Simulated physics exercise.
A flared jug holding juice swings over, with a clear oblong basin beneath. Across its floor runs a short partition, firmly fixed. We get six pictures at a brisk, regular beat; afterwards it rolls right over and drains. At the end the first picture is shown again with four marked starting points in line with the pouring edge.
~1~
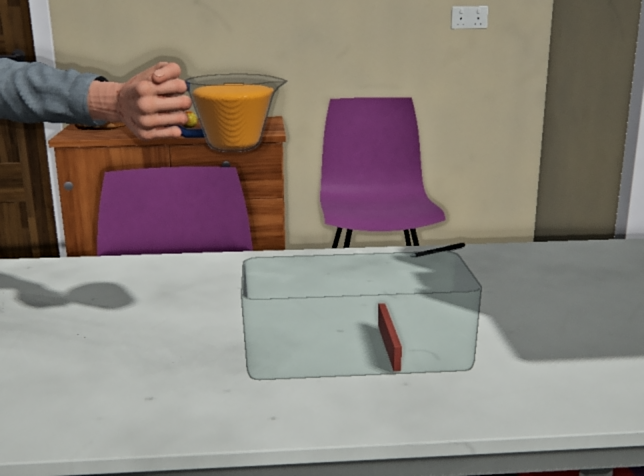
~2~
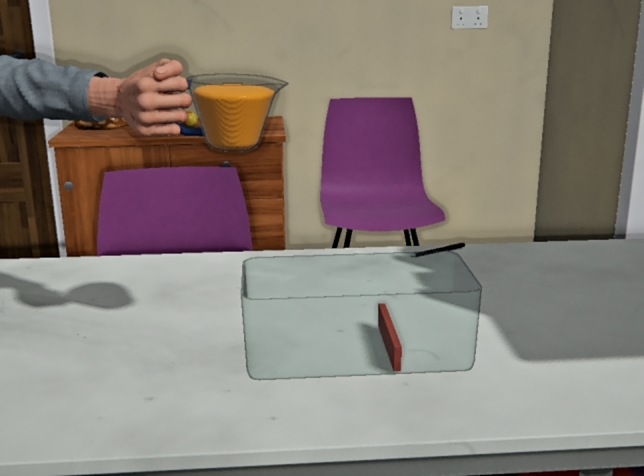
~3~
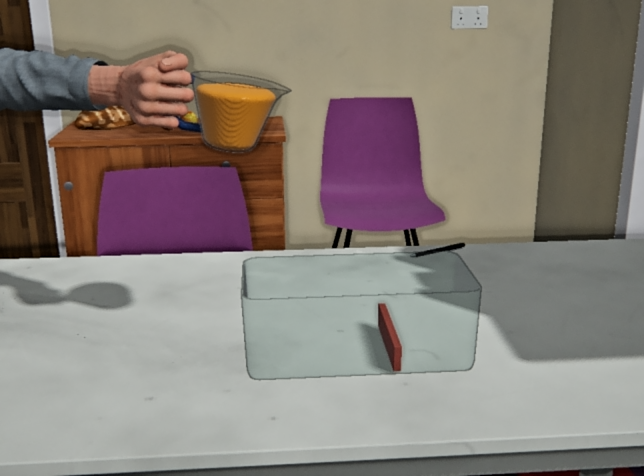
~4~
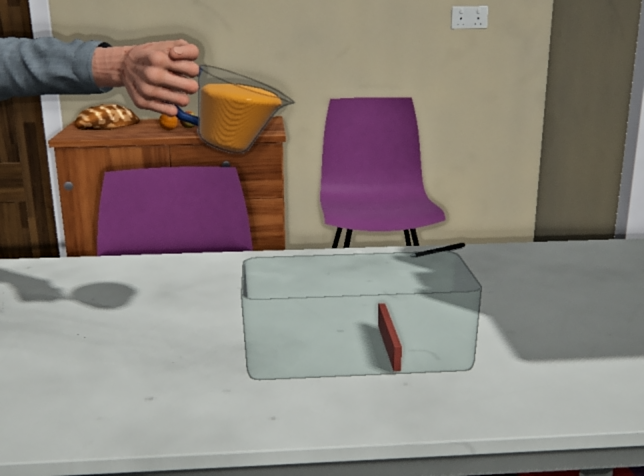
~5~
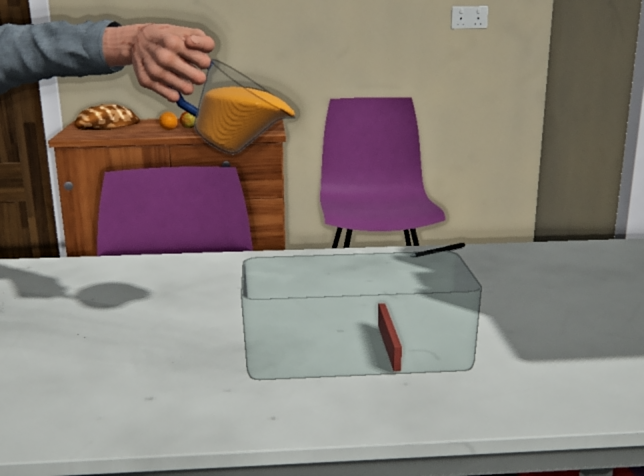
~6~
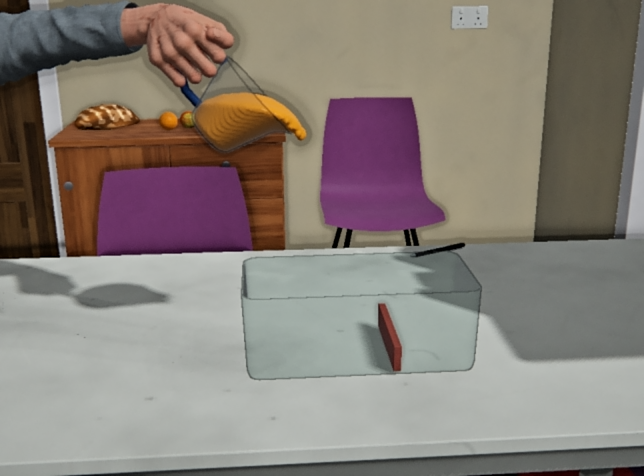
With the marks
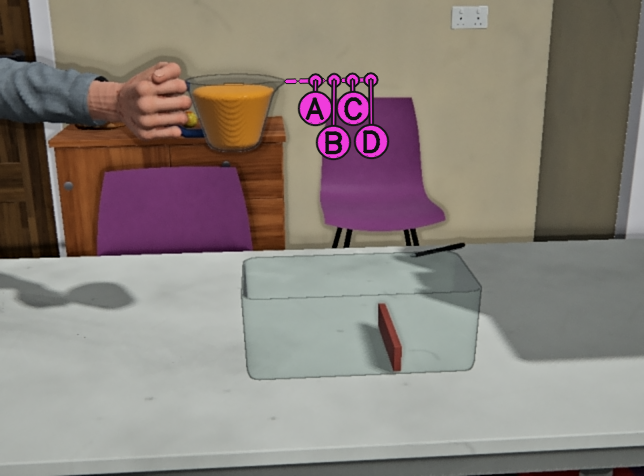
A hand tilts a jug of orange juice rightward above a clear basin, juice reaching its lip.
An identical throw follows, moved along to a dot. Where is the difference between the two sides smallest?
The best spot is C.
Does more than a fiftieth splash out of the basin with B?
Yes, it does.
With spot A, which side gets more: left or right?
More ends on the left.
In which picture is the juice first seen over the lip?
In picture 5.
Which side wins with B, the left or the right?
The left one.
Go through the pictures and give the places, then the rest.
Upright, lip at (286, 81); basin from (247, 377) to (474, 367); top of the wall at (389, 323); nothing has left yet, in the first picture.
Tipped about 2°, lip at (288, 83); nothing has left yet, in the second picture.
Tipped about 9°, lip at (291, 90); nothing has left yet, in the third picture.
Tipped about 21°, lip at (294, 102); nothing has left yet, in the fourth picture.
Tipped about 35°, lip at (295, 117); juice is over the lip, down to (295, 117), in the fifth picture.
Tipped about 50°, lip at (291, 133); juice is over the lip, down to (300, 136), in the sixth picture.
On the marked copy, A at (315, 80); B at (334, 80); C at (352, 80); D at (370, 79).
Choosing A, about 80 % ends left of the wall and 9 % right of it; 10 % is lost outside.
Choosing B, about 72 % ends left of the wall and 22 % right of it; 6 % is lost outside.
Choosing C, about 52 % ends left of the wall and 41 % right of it; 7 % is lost outside.
Choosing D, about 22 % ends left of the wall and 71 % right of it; 7 % is lost outside.
